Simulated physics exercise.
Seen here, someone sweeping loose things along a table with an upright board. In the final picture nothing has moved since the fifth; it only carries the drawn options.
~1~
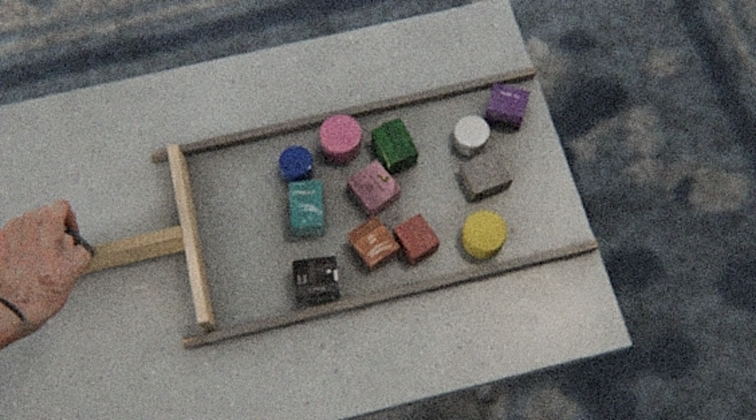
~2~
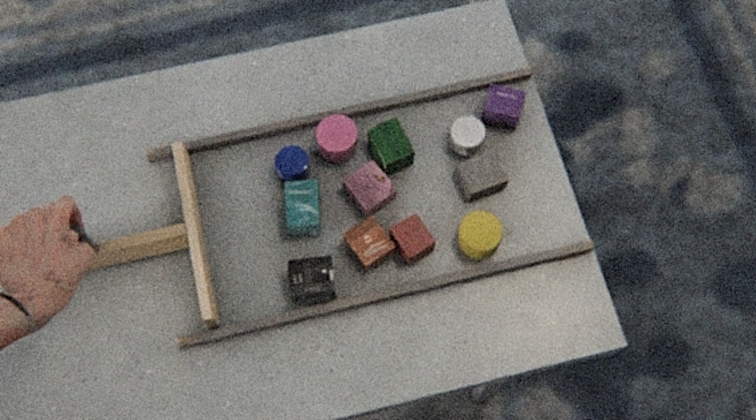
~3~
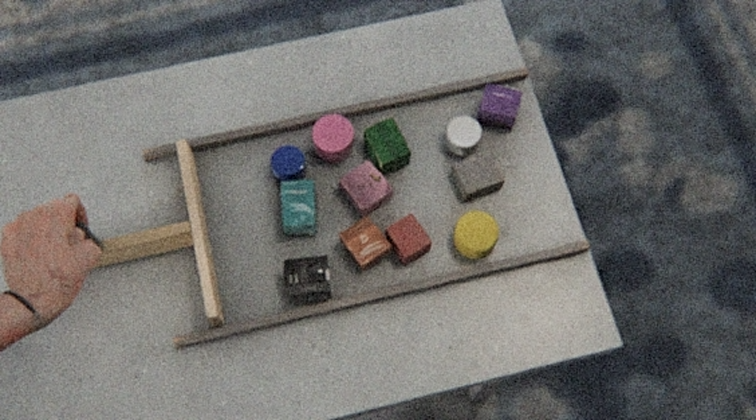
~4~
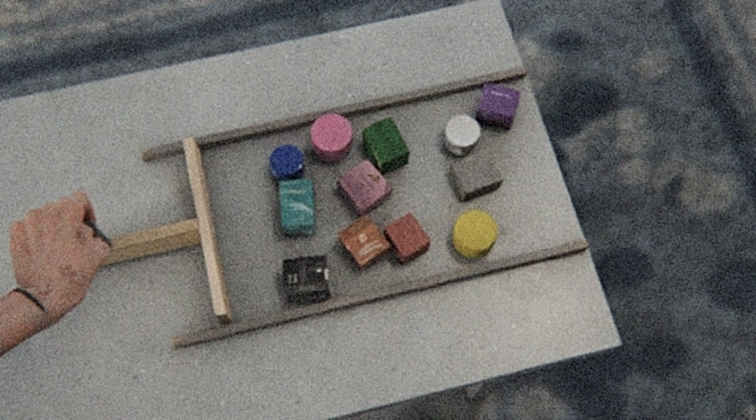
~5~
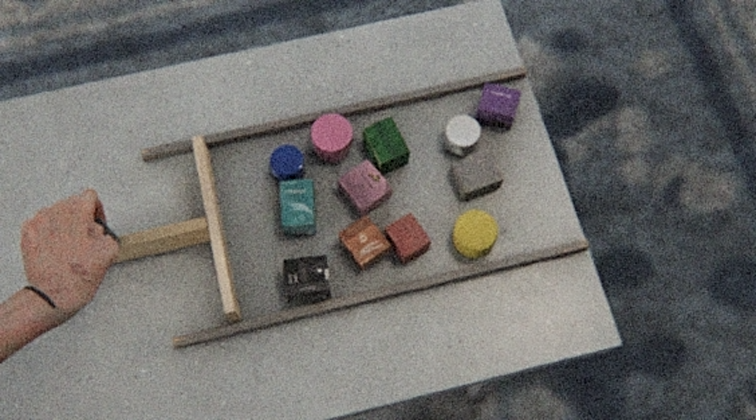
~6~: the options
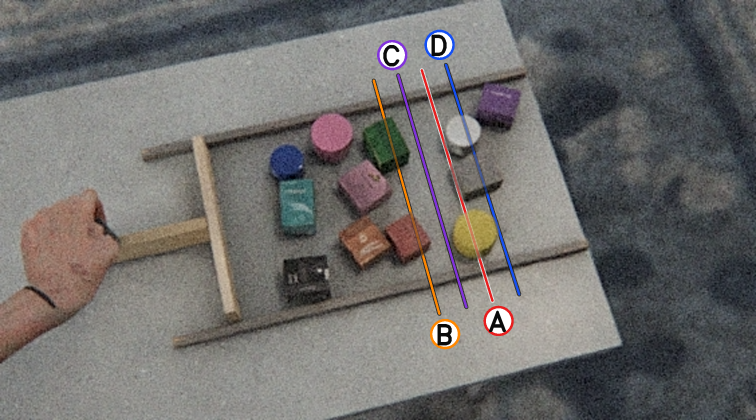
A hand slowly pushes an upright wooden board right toward colourful blocks that stay still.
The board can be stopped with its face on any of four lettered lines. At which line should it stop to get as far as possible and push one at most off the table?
Line A.
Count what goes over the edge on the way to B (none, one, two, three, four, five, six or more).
The count is none.
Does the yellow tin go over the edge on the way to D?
By then, yes.
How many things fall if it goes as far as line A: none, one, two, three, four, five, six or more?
One.
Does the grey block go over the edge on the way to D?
By then, yes.
On the marked copy, A at (455, 179); B at (405, 191); C at (430, 185); D at (481, 174).
With A. Early on, board (300, 200); pink pot (339, 136); black box (345, 268).
Further on, board (387, 180); yellow tin (538, 221); red block (502, 228).
At the end, board (454, 165); yellow tin over the edge; red block (566, 213); one fallen.
As for the rest, B is within the limit but short; C is within the limit but short; D drops four.
